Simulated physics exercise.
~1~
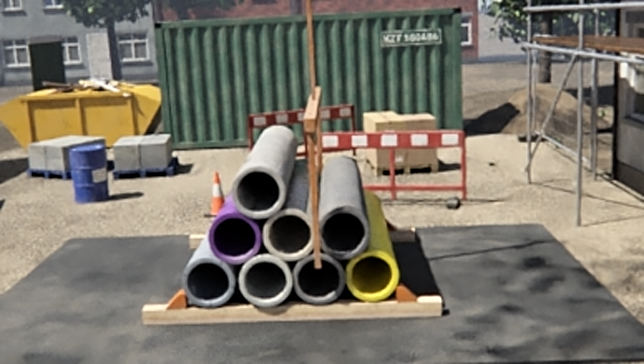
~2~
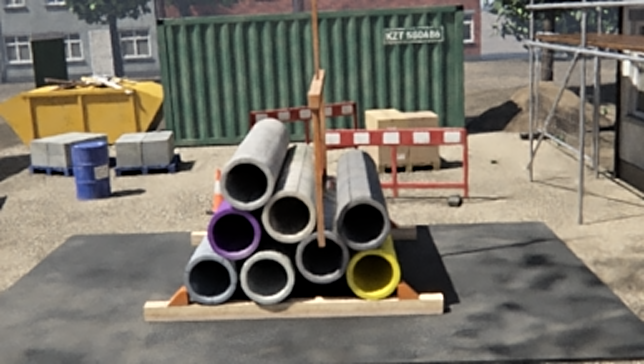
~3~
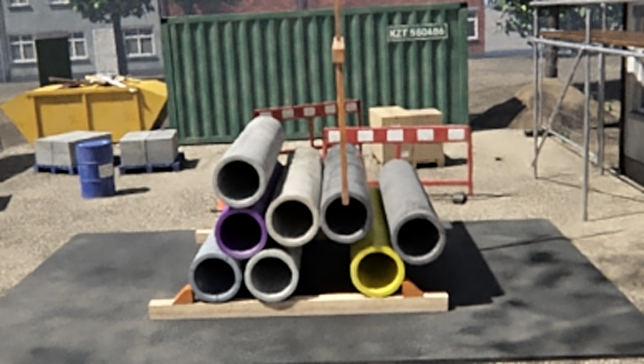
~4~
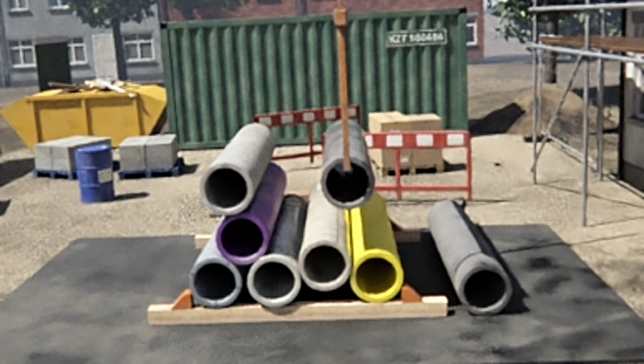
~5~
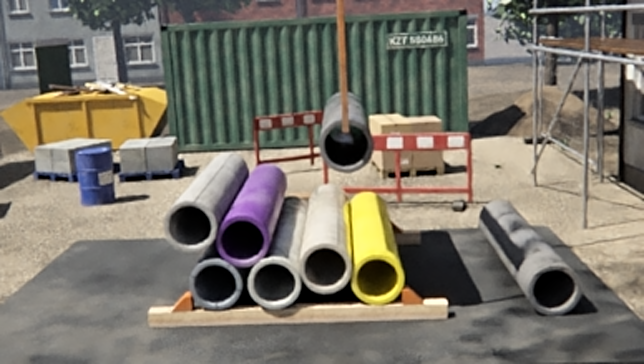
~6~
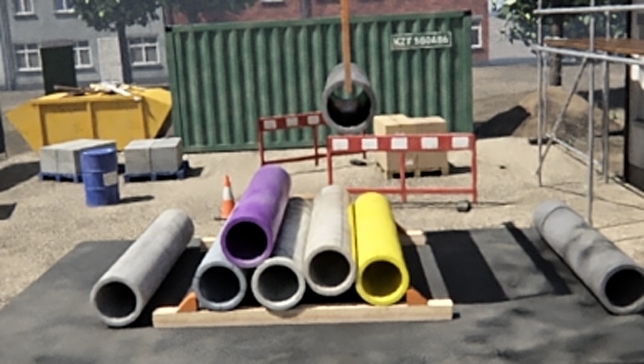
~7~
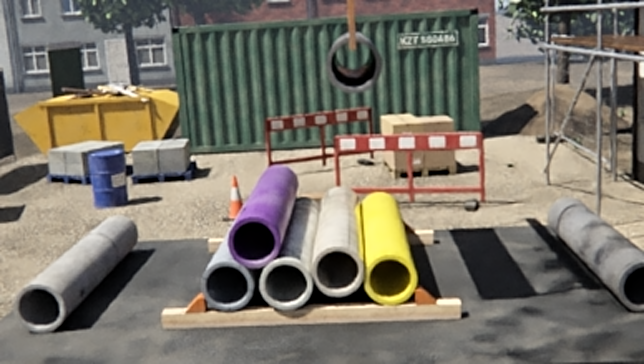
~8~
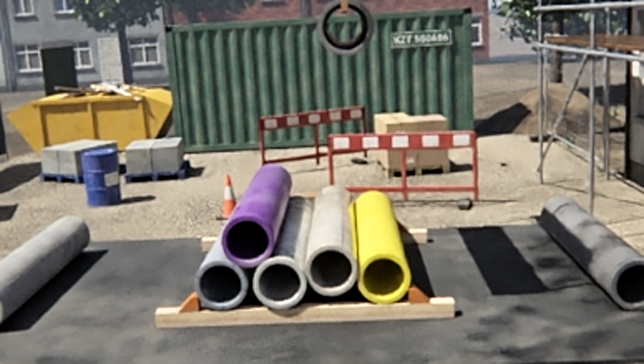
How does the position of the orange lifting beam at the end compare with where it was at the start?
At the start the beam is low, upright in front of the pipe stack. By the end it has risen to the top edge of the view, with the lifted pipe hanging high in front of the green container.
